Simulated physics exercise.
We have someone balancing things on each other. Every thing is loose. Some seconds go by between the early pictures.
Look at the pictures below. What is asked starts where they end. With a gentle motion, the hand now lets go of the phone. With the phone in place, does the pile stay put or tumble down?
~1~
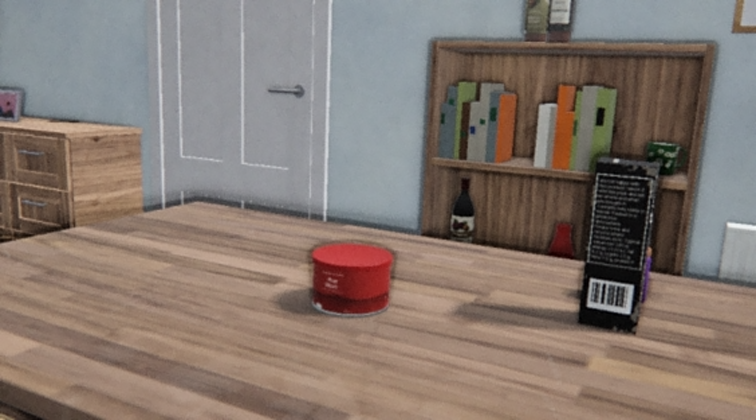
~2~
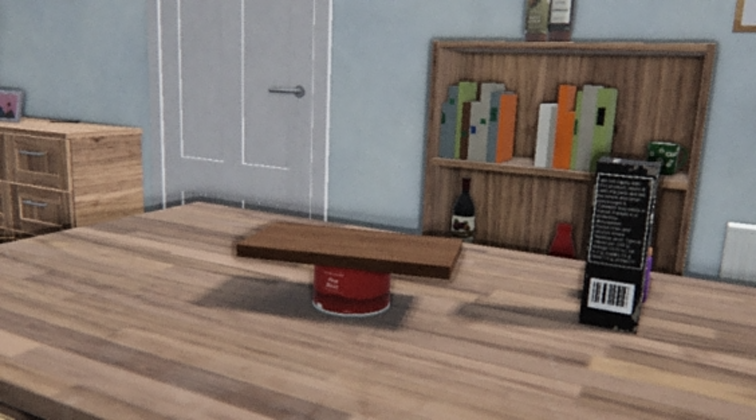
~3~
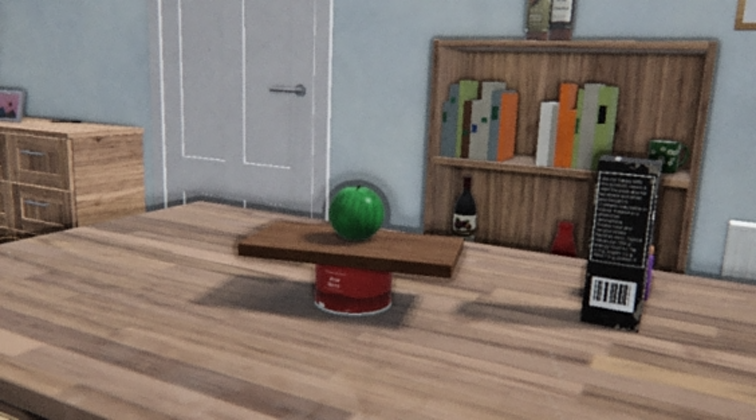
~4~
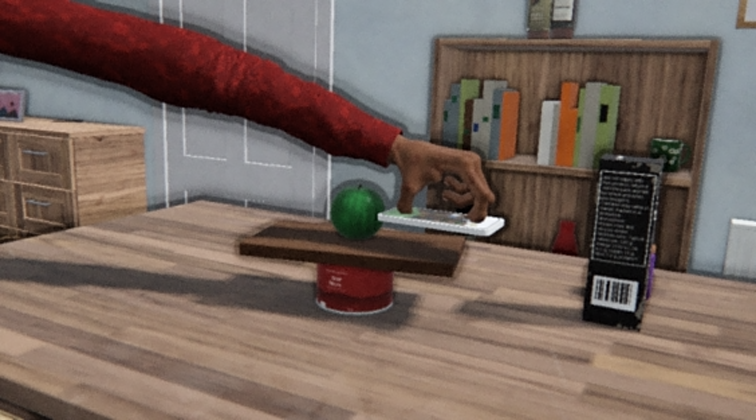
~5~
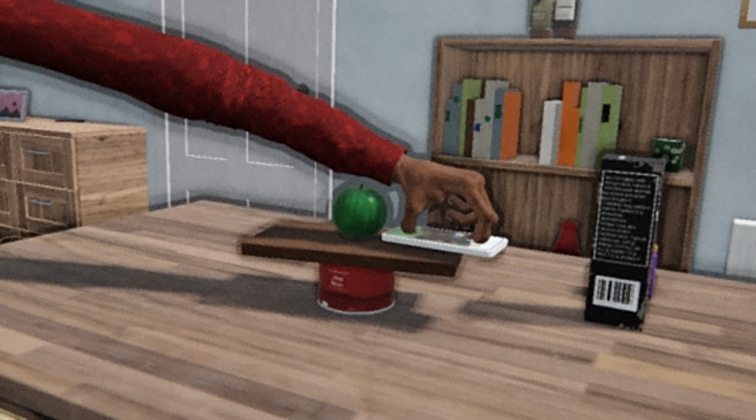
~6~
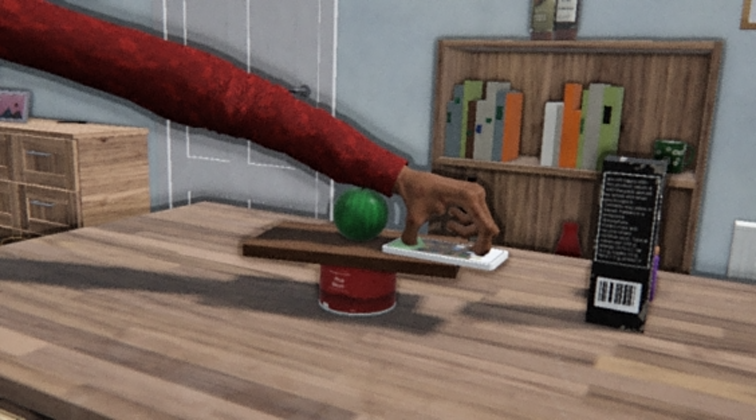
The pile stays put.
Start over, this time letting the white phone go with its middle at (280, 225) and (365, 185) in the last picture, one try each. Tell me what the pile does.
Result 1: Pile stable; result 2: Pile falls.
Then, 0.40 s after the last picture, nothing has stirred.
Then, 1.00 s after the last picture, white phone resting near (445, 252).
At rest, all 6 in place. Seen from the same camera at the end, white phone near (445, 252). The pile stays up.
